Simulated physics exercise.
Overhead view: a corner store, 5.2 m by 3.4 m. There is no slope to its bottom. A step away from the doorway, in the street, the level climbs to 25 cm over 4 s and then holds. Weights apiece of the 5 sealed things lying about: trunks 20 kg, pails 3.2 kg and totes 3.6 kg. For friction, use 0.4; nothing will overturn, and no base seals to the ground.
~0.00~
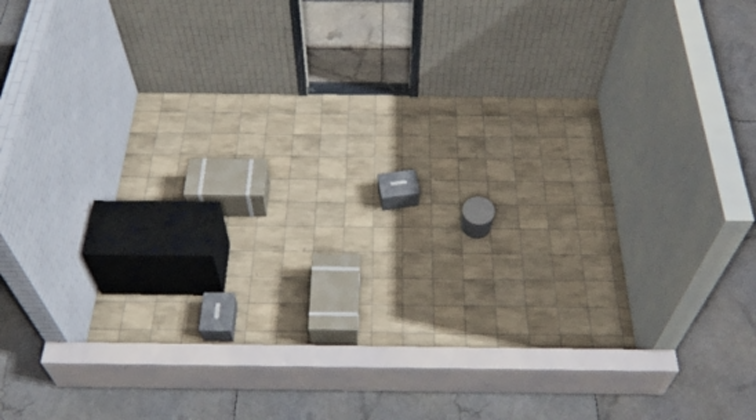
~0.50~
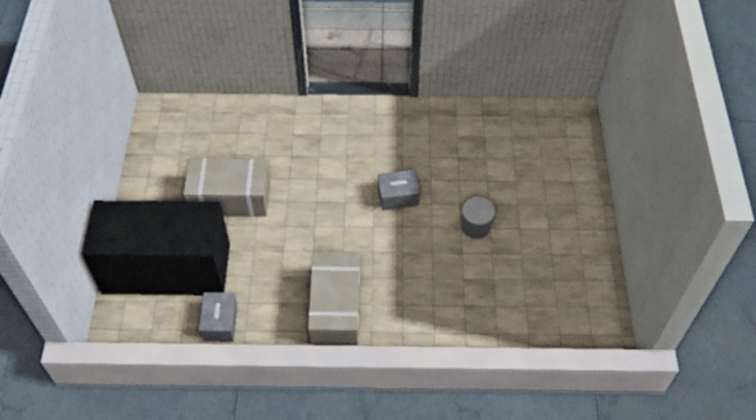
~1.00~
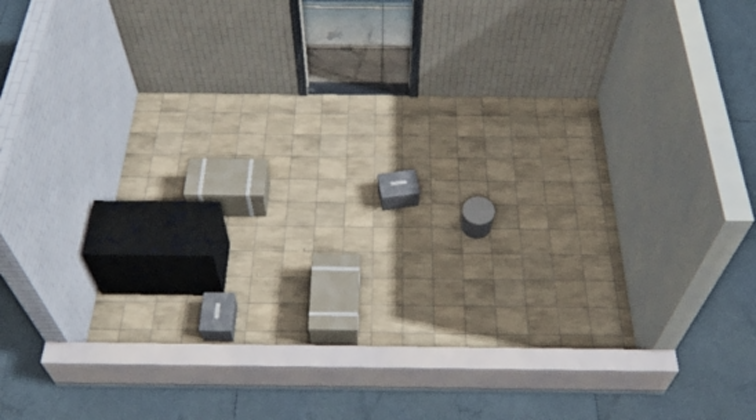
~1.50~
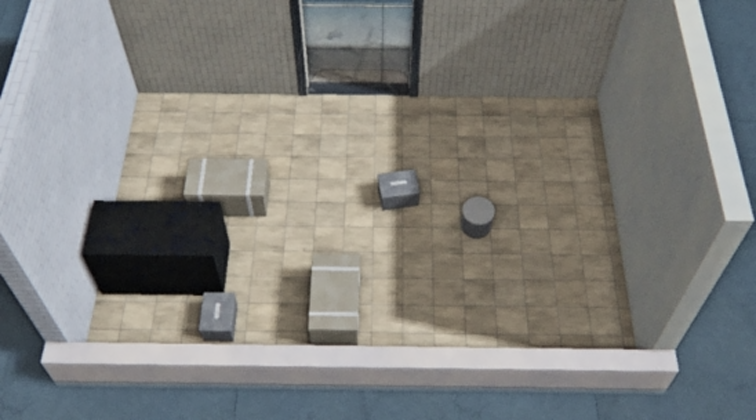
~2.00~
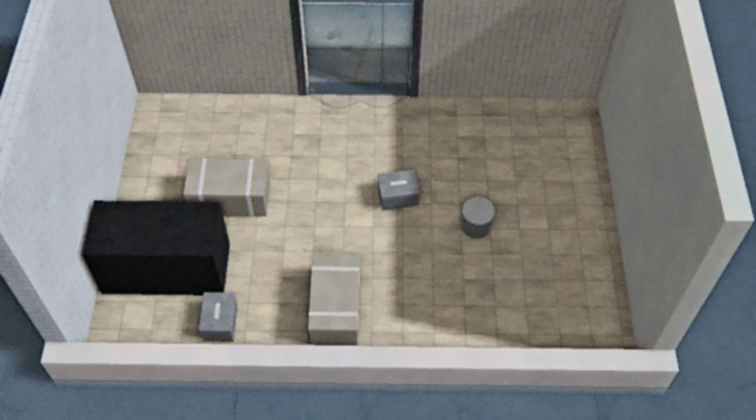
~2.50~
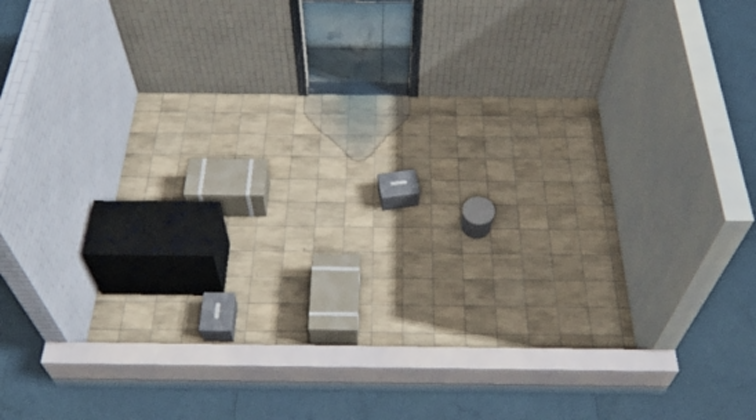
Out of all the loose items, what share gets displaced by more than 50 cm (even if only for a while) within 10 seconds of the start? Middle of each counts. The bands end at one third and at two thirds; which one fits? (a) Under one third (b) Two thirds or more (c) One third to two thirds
b.
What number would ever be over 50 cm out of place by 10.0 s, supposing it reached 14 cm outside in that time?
It would come to 2 of them.
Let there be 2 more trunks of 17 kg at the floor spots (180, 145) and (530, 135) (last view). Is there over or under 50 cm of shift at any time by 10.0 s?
First one stays within it, second one stays within it.
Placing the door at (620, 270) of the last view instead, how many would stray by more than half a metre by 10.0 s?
Count: 5.
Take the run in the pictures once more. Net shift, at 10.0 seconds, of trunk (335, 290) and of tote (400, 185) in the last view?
Respectively 10 and 150 cm.
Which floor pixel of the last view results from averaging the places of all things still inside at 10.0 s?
Around (366, 229).
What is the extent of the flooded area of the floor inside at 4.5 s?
The covered patch comes to about 8.0 m2.
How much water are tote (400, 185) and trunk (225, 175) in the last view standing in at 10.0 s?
Close to 5 and 8 centimetres.
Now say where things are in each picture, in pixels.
A trunk at (226, 177) rests on the ground; a trunk at (335, 291), on the bottom; water covers 0.0 m2; 0 of 5 have shifted, in the first frame.
A trunk at (226, 177), on the bottom; a trunk at (335, 291) rests on the ground; 0.0 m2 under water; 0 of 5 have shifted, in the second frame.
A trunk at (226, 177) rests on the ground; a trunk at (335, 291) rests on the ground; water covers 0.0 m2; 0 of 5 have shifted, in the third frame.
A trunk at (226, 177) rests on the ground; a trunk at (335, 291), on the bottom; 0.0 m2 under water; 0 of 5 have shifted, in the fourth frame.
A trunk at (226, 177) rests on the ground; a trunk at (335, 291), on the bottom; 0.1 m2 under water; 0 of 5 have shifted, in the fifth frame.
A trunk at (226, 177) rests on the ground; a trunk at (335, 291), on the bottom; 0.7 m2 under water; 0 of 5 have shifted, in the sixth frame.
After 3.5 s 0 of 5 are over 50 cm from their spots; 0 afloat.
After 4.5 s 1 of 5 are over 50 cm from their spots; 0 afloat.
After 7.0 s 3 of 5 are over 50 cm from their spots; 4 afloat.
After 10.0 s 3 of 5 are over 50 cm from their spots, and 4 have been at some point; 5 afloat.
